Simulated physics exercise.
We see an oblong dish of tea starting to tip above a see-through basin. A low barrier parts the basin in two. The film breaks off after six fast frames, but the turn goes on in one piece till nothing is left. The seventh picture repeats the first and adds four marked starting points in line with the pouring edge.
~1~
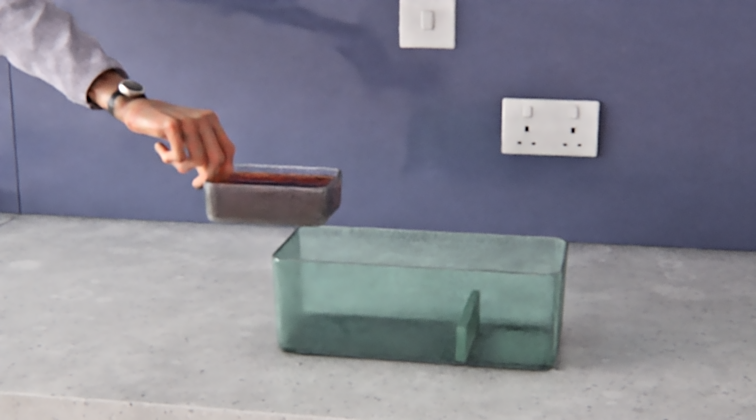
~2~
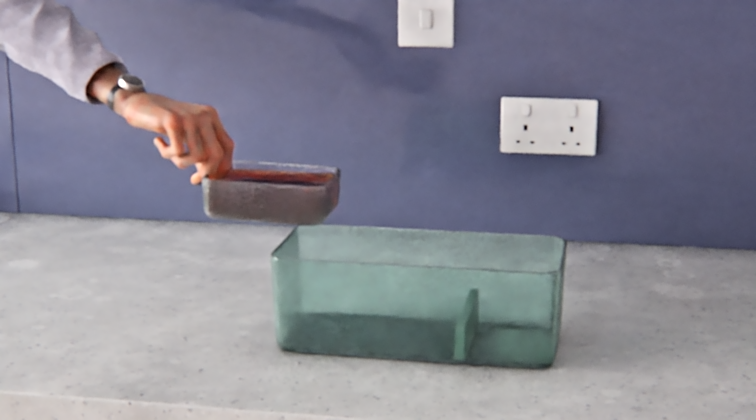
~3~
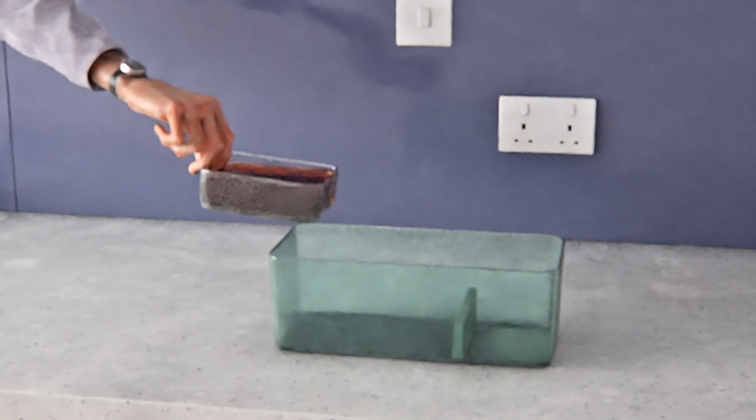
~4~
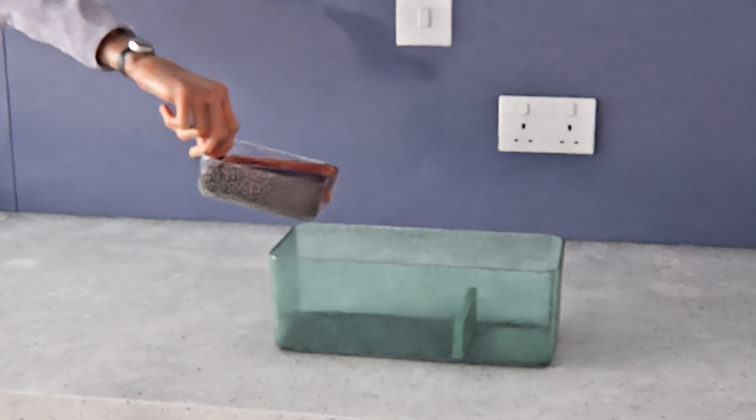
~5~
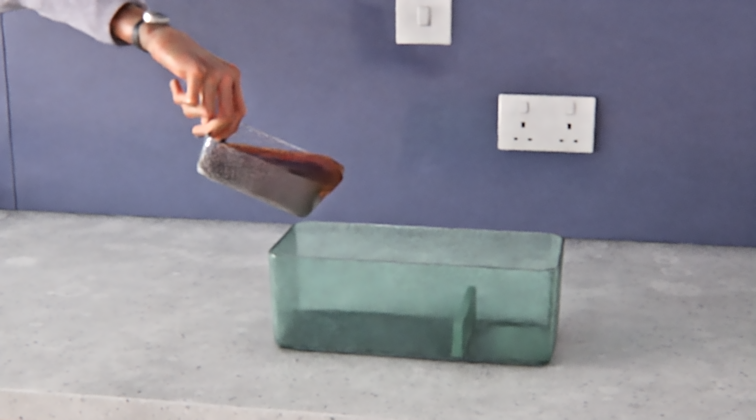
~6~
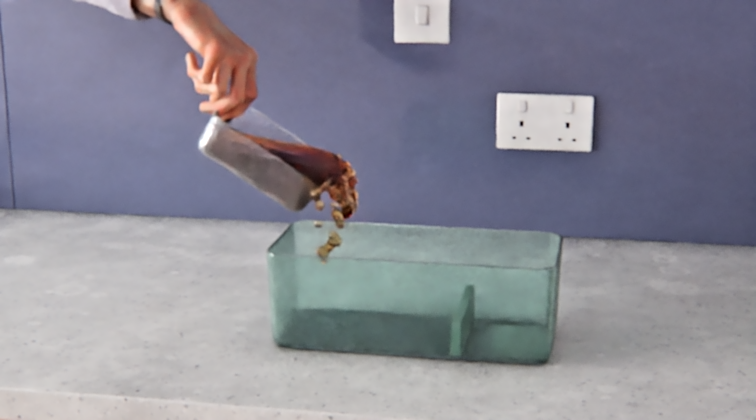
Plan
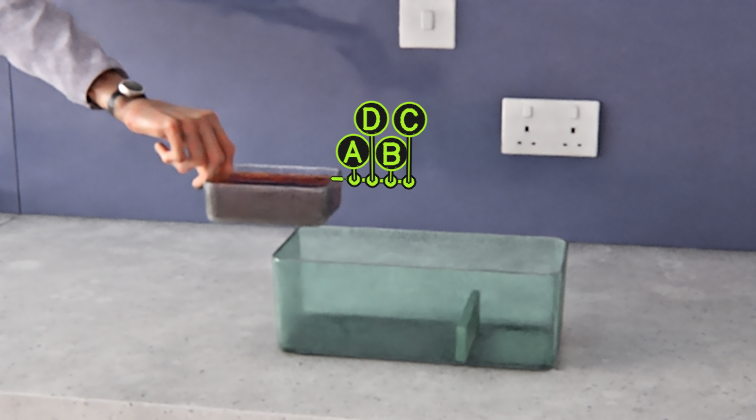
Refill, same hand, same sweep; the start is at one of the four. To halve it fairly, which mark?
I would pick place B.
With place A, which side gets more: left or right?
The left one.
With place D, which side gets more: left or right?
The left side.
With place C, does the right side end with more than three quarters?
No.
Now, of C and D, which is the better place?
Here it is place C.
On the marked copy, A at (354, 179); B at (390, 181); C at (408, 182); D at (372, 180).
With A, about 93 % ends left of the wall and 5 % right of it.
With B, about 48 % ends left of the wall and 51 % right of it.
With C, about 29 % ends left of the wall and 68 % right of it.
With D, about 85 % ends left of the wall and 13 % right of it.
